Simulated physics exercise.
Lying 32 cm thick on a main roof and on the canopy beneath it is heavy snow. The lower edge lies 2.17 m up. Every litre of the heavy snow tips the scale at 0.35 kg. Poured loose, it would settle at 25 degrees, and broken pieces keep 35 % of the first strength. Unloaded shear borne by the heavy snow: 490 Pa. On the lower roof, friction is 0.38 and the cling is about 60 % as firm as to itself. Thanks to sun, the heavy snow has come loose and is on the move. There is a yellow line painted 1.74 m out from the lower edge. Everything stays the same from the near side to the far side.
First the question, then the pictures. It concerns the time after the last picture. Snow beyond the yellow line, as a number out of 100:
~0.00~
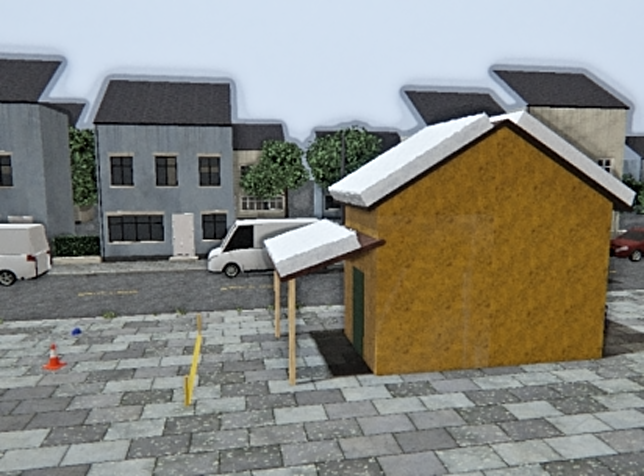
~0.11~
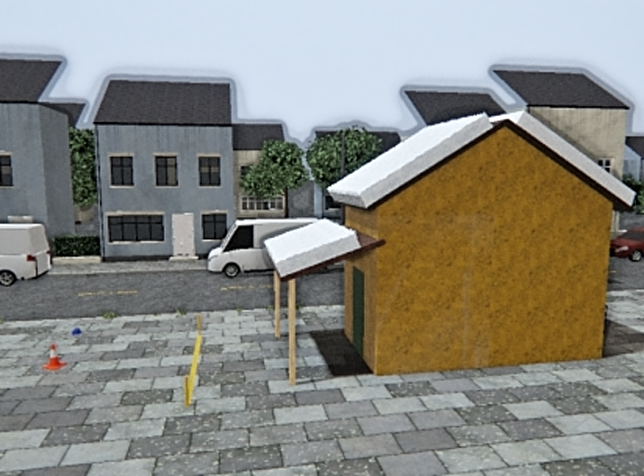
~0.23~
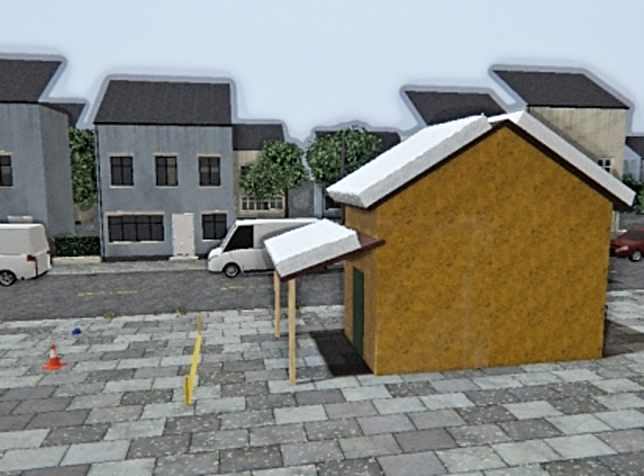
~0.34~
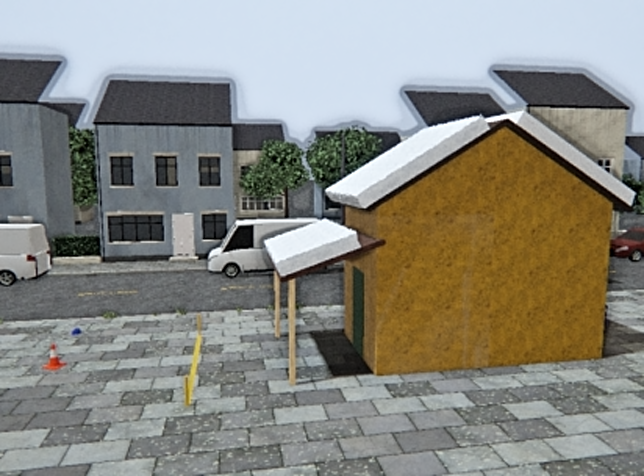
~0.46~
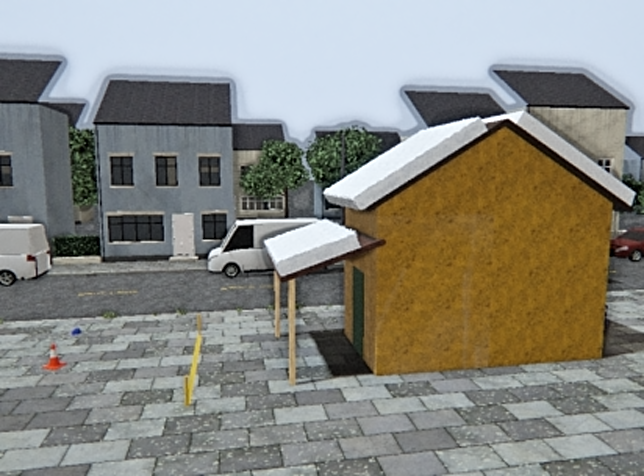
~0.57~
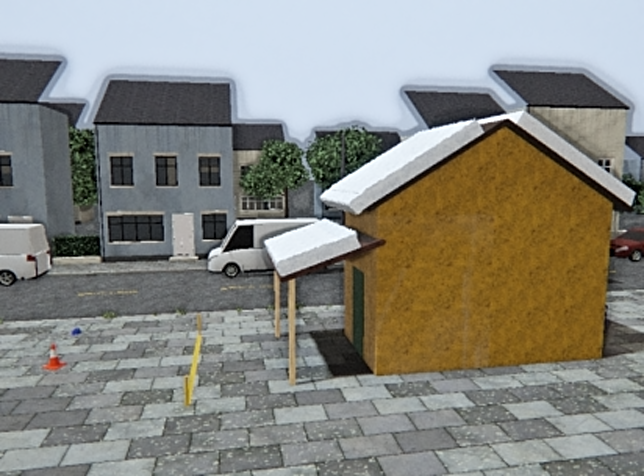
23 %.
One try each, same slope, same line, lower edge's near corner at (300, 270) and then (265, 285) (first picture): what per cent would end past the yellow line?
Close to 30 % on the first try, close to 20 % on the next.
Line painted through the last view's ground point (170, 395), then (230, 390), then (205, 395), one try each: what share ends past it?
Respectively 14, 45 and 30 percent would end past it.
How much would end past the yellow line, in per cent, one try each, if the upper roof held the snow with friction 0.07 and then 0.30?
It would be 45 % the first time and 30 % the second.
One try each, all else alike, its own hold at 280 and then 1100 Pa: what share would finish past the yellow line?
Expect about 35 in a hundred, then about 0 in a hundred.
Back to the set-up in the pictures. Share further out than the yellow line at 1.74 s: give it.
Around 0 percent of it.
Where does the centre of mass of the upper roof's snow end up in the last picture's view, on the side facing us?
Near face, approx. (228, 349).
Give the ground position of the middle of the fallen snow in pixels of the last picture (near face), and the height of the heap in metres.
(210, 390), 0.5 m.
After 1.10 s, none is below the lower edge and 0 % is past the line.
After 1.74 s, none is below the lower edge and 0 % is past the line.
After 2.37 s, 20 % is below the lower edge and 0 % is past the line.
After 3.00 s, 59 % is below the lower edge and 13 % is past the line.
After 4.60 s, at the end, 72 % is below the lower edge and 23 % is past the line.
